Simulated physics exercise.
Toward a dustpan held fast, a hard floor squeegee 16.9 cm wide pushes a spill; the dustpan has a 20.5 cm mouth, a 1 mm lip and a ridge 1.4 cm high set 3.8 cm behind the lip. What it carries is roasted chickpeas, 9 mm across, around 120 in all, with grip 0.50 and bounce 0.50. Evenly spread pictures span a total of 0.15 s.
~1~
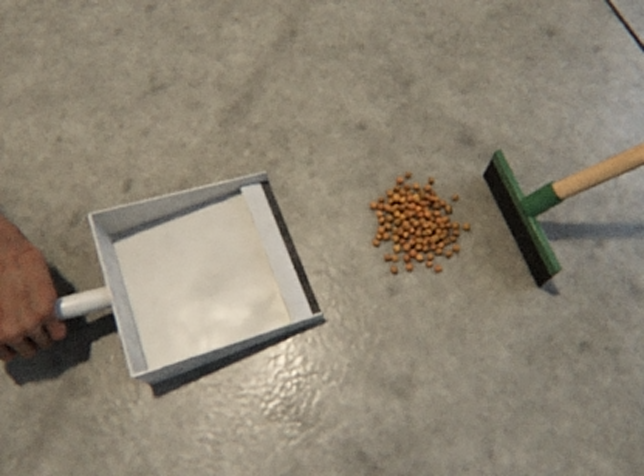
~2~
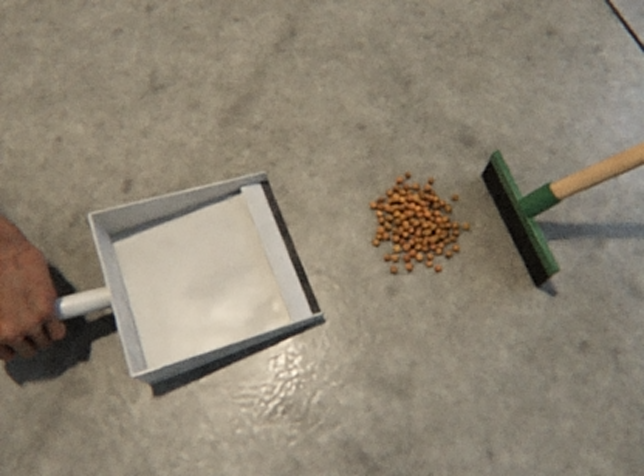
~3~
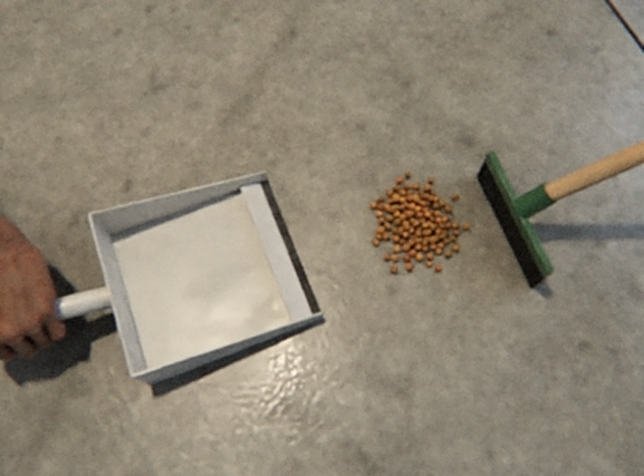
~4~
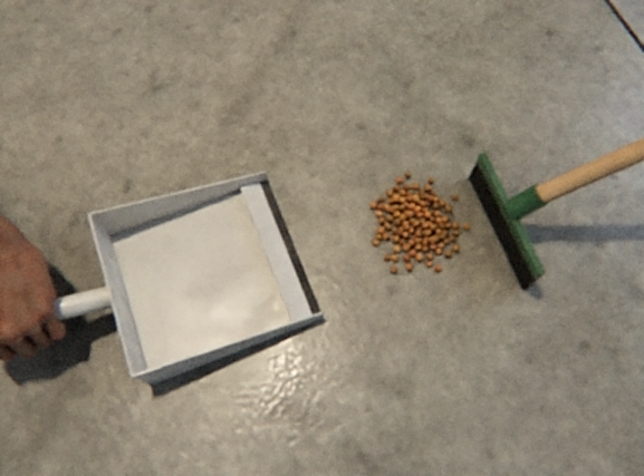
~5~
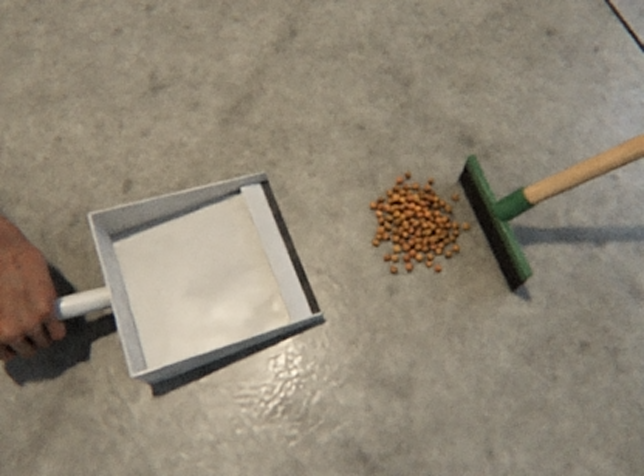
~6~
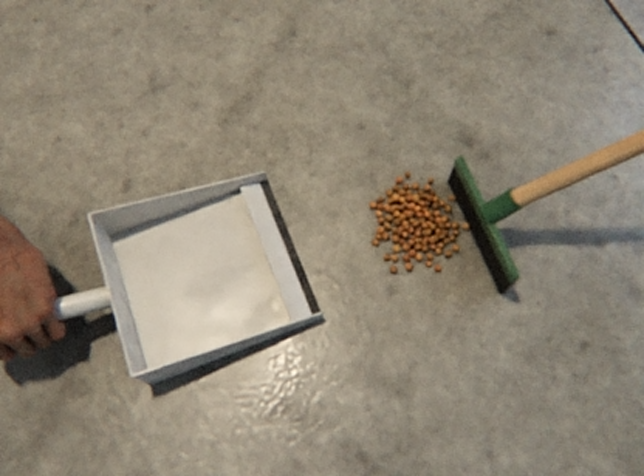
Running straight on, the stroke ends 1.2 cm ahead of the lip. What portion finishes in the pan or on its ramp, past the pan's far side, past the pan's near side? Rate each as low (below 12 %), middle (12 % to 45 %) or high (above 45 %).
Pan - middle, far side - low, near side - low.
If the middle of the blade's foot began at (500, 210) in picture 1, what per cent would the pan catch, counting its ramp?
Close to 45 in a hundred.
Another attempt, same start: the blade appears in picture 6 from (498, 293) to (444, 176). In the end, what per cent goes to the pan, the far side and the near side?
Per cent by place - pan 30, far side 0, near side 10.
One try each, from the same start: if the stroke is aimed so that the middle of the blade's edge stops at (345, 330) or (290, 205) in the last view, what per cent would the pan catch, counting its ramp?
I'd expect about 15 percent, then about 40 percent.
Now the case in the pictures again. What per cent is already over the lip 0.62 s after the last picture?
Over the lip by then: Approx. 40 %.
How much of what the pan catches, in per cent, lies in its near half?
Around 60 in a hundred.
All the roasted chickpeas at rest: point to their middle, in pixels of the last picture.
I'd say roughly (293, 244).
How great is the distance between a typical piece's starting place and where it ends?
16 cm, roughly.
Then, 0.21 s after the last picture, middle of the blade 12 cm from the lip; 0 % over the lip, far side 0 %, near side 0 %.
Then, 0.35 s after the last picture, middle of the blade 5 cm from the lip; 0 % over the lip, far side 0 %, near side 0 %.
Then, 0.62 s after the last picture, middle of the blade 2 cm from the lip; 40 % over the lip, far side 0 %, near side 0 %.
In the end, pan 40 %, far side 0 %, near side 5 %, in front of the lip or behind the blade 55 %.
